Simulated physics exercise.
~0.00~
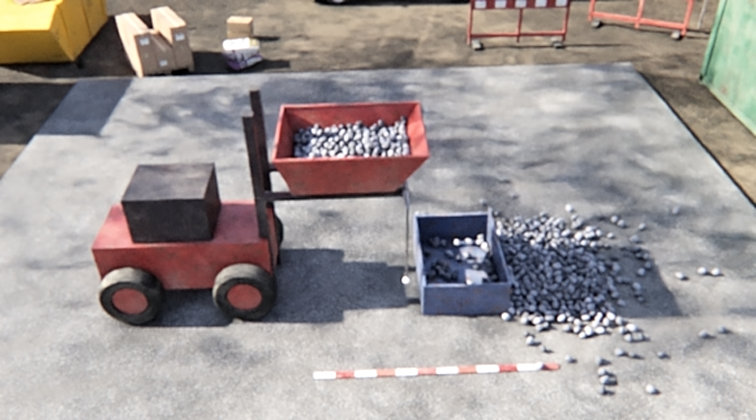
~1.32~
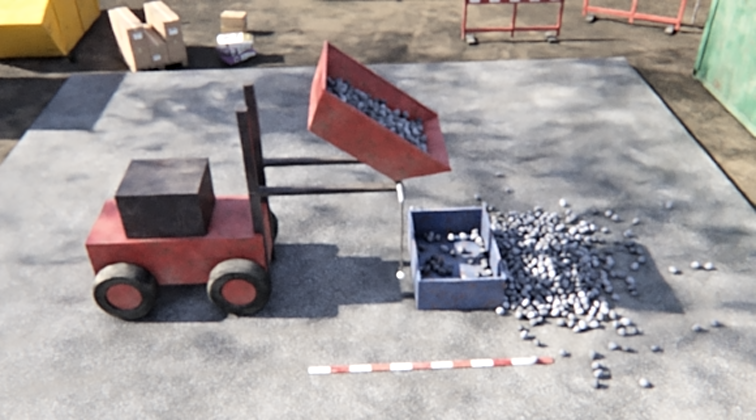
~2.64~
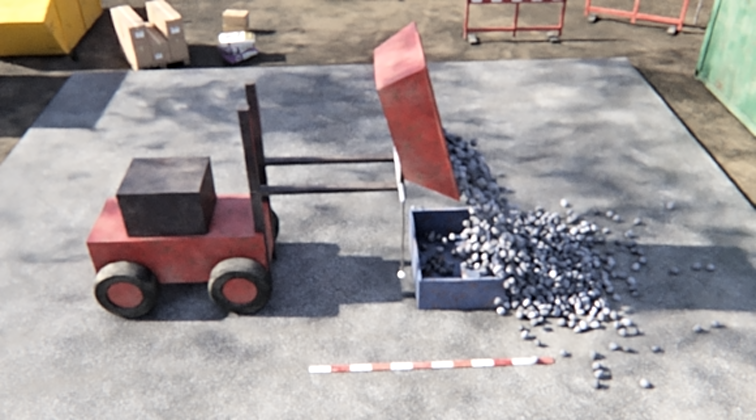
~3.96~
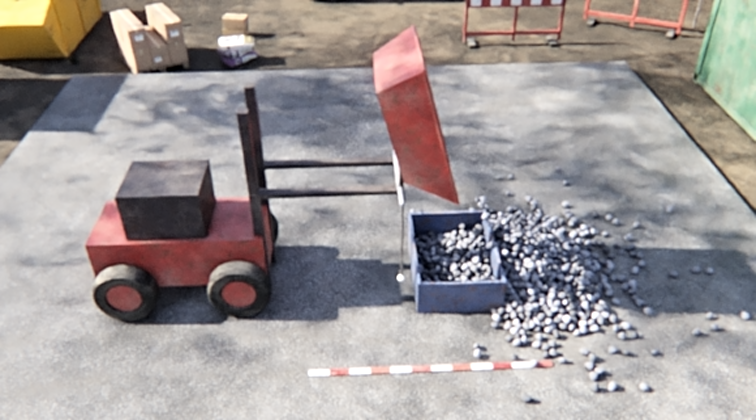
A red forklift tips its skip, spilling grey stones into and beyond a blue bin.
